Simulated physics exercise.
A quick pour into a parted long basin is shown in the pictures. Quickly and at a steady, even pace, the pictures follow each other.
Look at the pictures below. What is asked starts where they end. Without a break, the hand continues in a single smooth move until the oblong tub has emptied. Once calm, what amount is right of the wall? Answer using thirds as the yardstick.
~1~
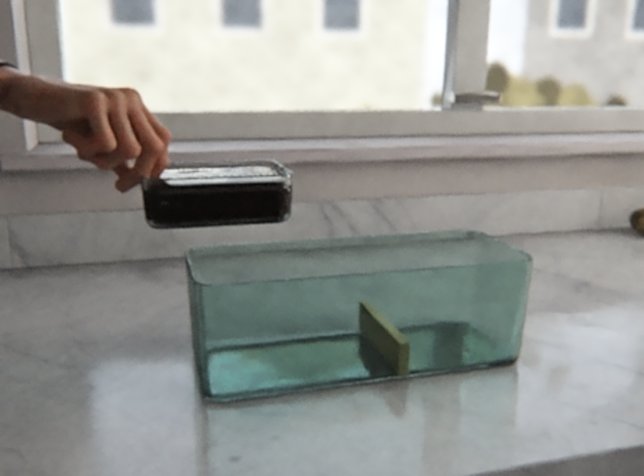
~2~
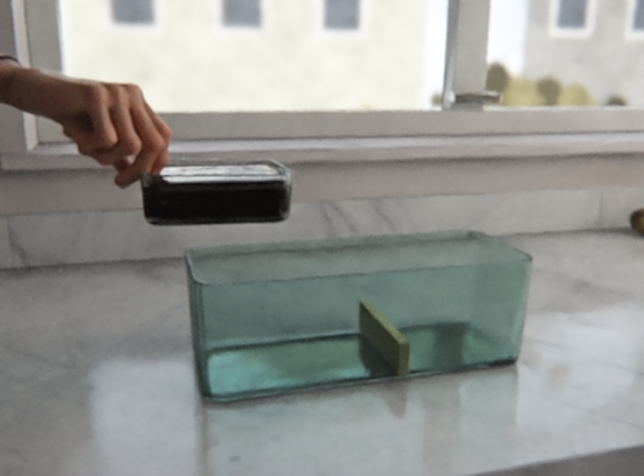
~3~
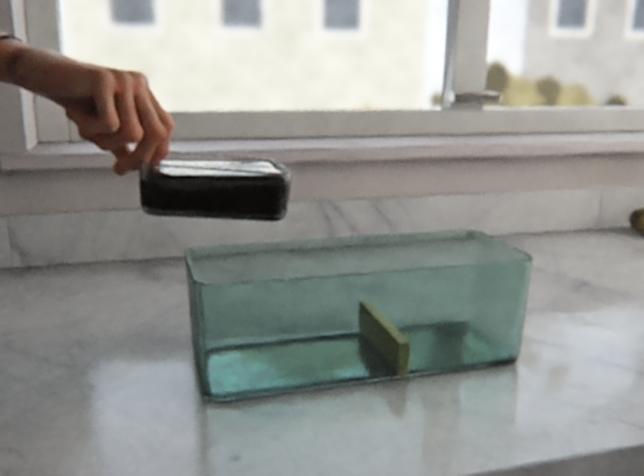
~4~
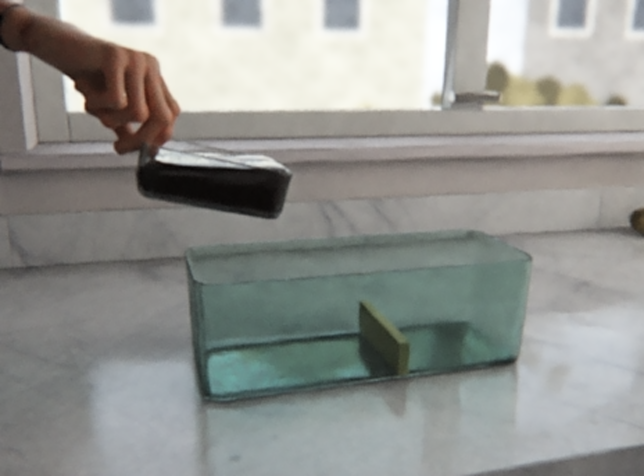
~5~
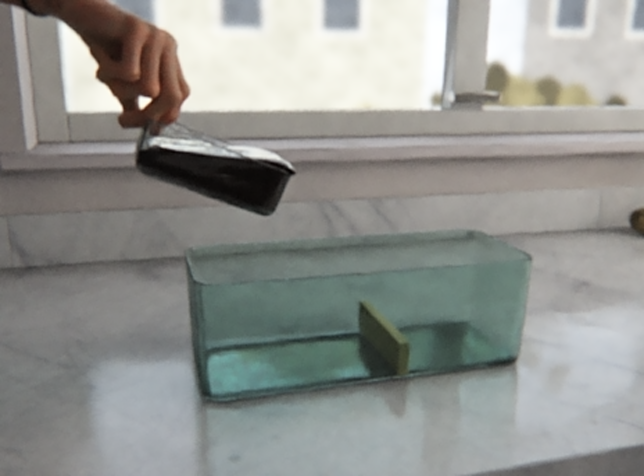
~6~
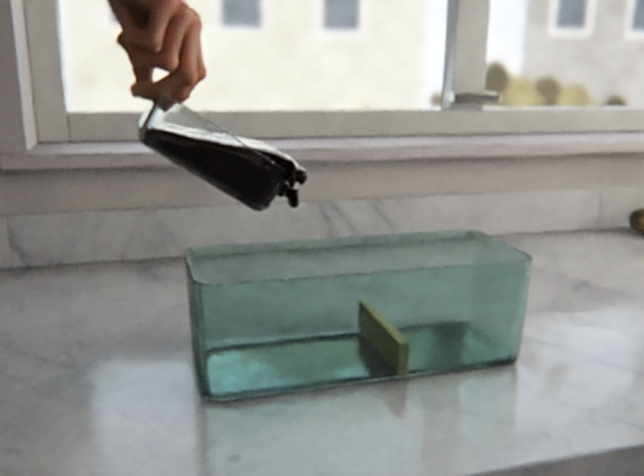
Between a third and two thirds of it.
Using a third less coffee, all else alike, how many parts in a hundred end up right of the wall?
Estimated share: Close to 20 per cent.
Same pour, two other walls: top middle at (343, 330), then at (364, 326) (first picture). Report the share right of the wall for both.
My guess is some 75 percent the first time and some 70 percent the second.
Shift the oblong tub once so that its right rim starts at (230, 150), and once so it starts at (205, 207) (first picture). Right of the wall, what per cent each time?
It works out to around 10 % and then around 10 %.
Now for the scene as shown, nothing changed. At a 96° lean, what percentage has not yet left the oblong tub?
It works out to close to 5 percent.
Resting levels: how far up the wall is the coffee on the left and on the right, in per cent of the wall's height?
Left about 20, right about 40.
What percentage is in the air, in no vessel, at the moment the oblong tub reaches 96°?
40 %.
A moment on, the oblong tub is tipped on its side and 6 per cent is still to pour, 32 is left of the wall and 18 right of it.
Next, the oblong tub is tipped right over and 0 per cent is still to pour, 37 is left of the wall and 53 right of it.
Then the oblong tub is tipped right over and 0 per cent is still to pour, 42 is left of the wall and 51 right of it.
Later the oblong tub is tipped right over and 0 per cent is still to pour, 42 is left of the wall and 51 right of it.
In the end 42 per cent lies left of the wall, 51 right of it and 6 outside.
